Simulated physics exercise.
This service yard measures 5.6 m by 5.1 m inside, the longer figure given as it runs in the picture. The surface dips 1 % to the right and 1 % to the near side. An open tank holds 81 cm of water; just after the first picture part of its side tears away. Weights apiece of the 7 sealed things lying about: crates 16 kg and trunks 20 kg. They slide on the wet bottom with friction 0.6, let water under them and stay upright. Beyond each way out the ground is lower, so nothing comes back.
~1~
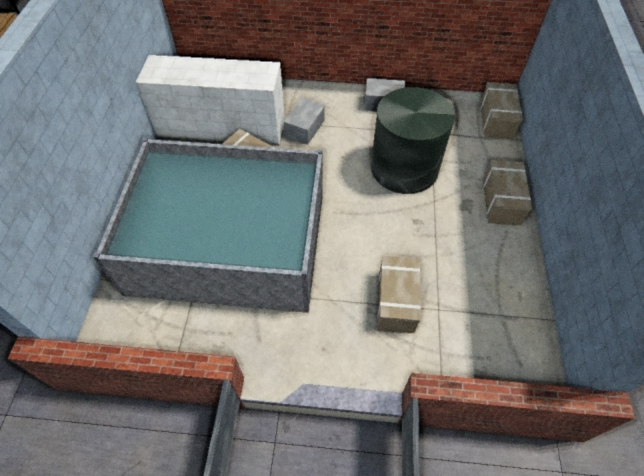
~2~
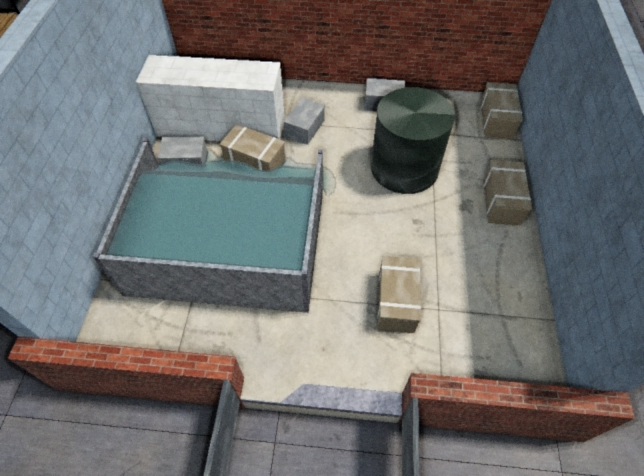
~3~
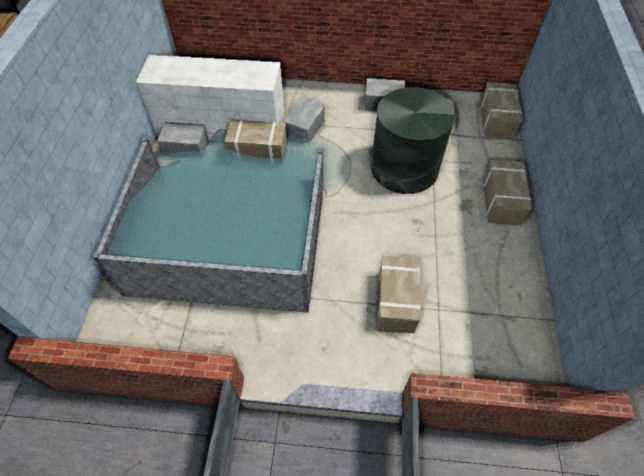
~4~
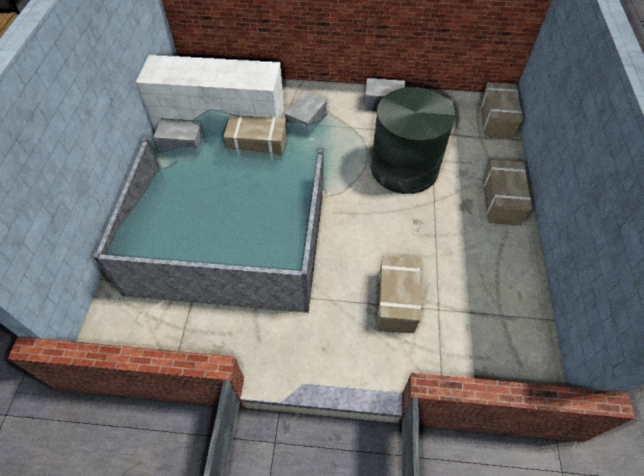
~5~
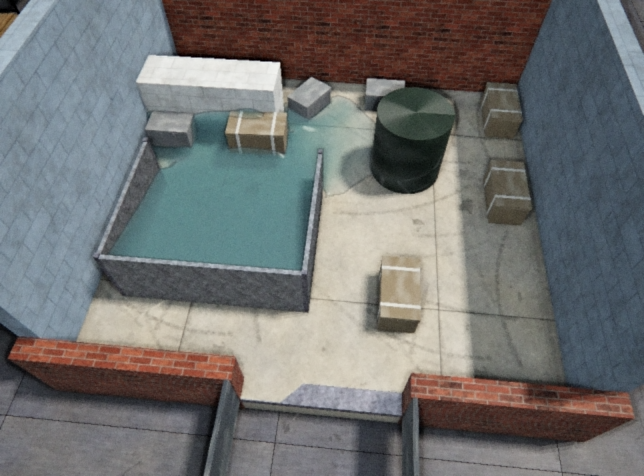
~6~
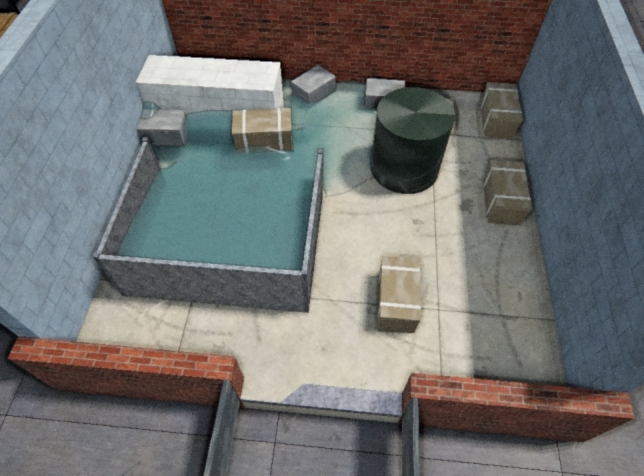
In the video, the far wall of a stone tank in a walled yard gives way and water spreads across the floor behind it, shifting a tan box and a grey box slightly before pushing another grey box toward the back wall.
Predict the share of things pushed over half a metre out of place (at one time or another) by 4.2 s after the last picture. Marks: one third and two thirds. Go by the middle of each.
It is two thirds or more.
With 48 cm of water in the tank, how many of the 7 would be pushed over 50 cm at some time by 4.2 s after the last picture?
Then 5.
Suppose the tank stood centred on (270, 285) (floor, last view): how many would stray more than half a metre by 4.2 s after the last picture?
In that case 6 of them.
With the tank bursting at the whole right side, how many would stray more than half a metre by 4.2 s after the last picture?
Then 4.
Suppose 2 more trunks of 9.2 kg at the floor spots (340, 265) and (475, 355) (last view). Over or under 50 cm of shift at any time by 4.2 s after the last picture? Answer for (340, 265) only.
It is less.
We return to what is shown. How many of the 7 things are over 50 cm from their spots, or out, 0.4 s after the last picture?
I count 2.
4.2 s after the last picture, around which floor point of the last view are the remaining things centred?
Around (359, 232).
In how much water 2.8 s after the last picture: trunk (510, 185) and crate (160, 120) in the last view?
Roughly 6 and 12 cm.
Then, 0.4 s after the last picture 2 of 7 are over 50 cm from their spots; 3 afloat.
Then, 1.5 s after the last picture 3 of 7 are over 50 cm from their spots; 4 afloat.
Then, 2.8 s after the last picture 5 of 7 are over 50 cm from their spots; 5 afloat.
Then, 4.2 s after the last picture 6 of 7 are over 50 cm from their spots, and 6 have been at some point; 6 afloat.
